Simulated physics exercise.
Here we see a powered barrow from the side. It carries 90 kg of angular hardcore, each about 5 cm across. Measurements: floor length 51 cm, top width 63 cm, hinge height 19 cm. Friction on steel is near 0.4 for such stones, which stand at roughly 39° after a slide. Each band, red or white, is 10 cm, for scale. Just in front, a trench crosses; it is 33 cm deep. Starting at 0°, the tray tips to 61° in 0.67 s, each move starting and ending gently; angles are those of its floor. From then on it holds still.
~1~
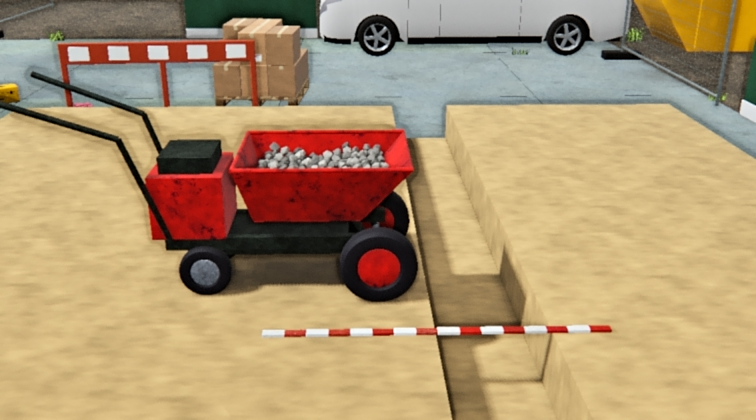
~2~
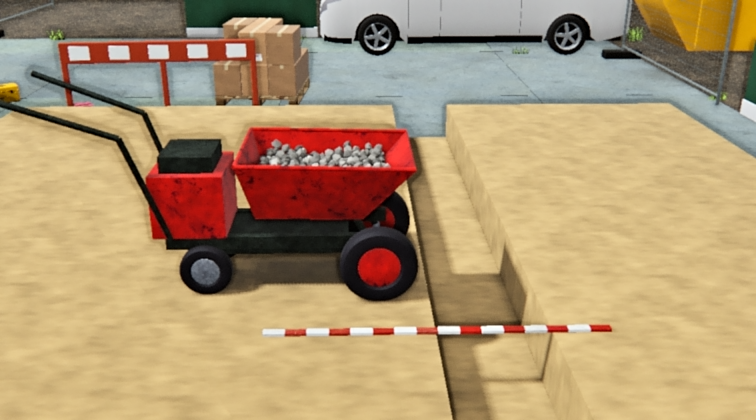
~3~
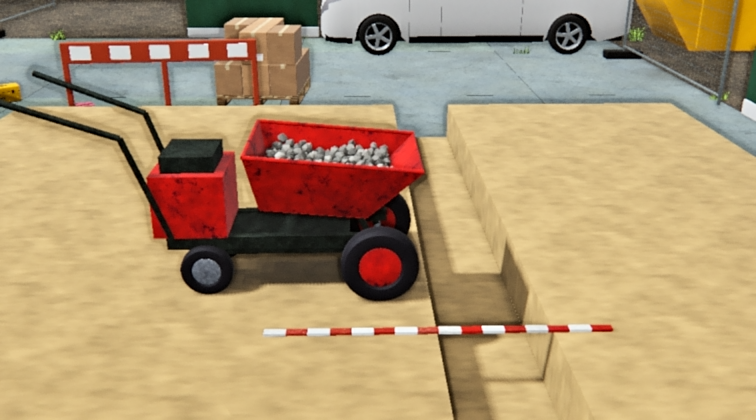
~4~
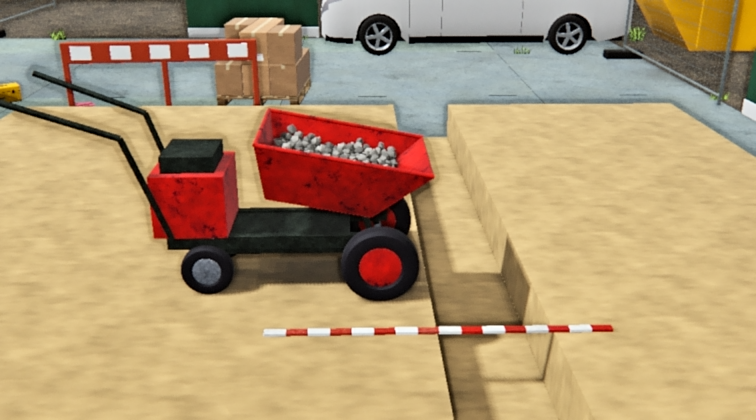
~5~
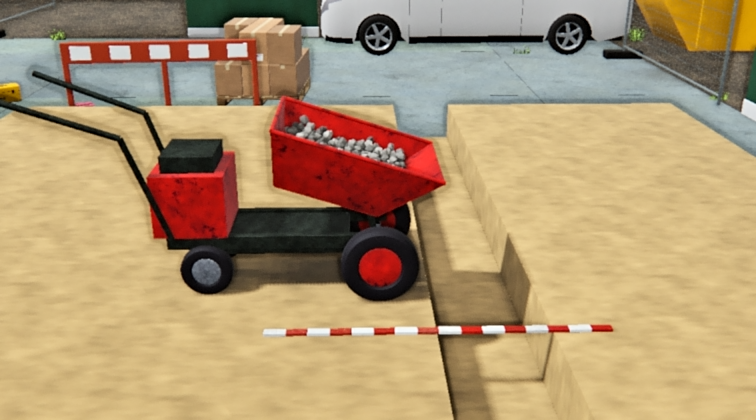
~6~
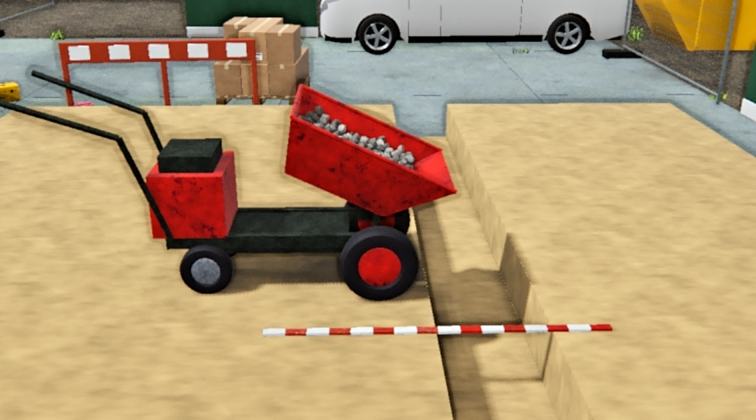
The red tray of a powered barrow tilts toward the right, carrying its grey stones.
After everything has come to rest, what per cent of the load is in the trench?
I would say 43 percent.
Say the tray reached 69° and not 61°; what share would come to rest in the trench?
It comes out at about 65 percent.
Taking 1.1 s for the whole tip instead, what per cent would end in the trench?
Close to 45 per cent then.
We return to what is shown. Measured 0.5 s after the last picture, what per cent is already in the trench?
Some 5 per cent of the load by that point.
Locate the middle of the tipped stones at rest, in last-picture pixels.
Somewhere near pixel (510, 317).
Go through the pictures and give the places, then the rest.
Lip at (413, 170), floor tilted 0°, highest stones at (337, 156), in the first picture.
The tray is at 1°, its lip at (416, 170); the top of the load is at (298, 154), in the second picture.
Lip at (424, 172), floor tilted 5°, highest stones at (294, 150), in the third picture.
The tray is at 11°, its lip at (434, 177); the top of the load is at (293, 141), in the fourth picture.
The tray is at 18°, its lip at (445, 184); the top of the load is at (303, 132), in the fifth picture.
The tray is at 26°, its lip at (456, 192); the top of the load is at (311, 121), in the sixth picture.
Then, 0.2 s after the last picture the floor is at 51°, 100 % in the tray; the foremost stones are at (446, 198).
Then, 0.5 s after the last picture the floor is at 61°, 94 % in the tray, 6 % in the trench; the foremost stones are at (510, 244).
Then, 0.8 s after the last picture the floor is at 61°, 53 % in the tray, 28 % in the trench, 19 % past the trench; the foremost stones are at (593, 267).
Then, 2.8 s after the last picture the floor is at 61°, 38 % in the tray, 43 % in the trench, 20 % past the trench; the foremost stones are at (655, 270).
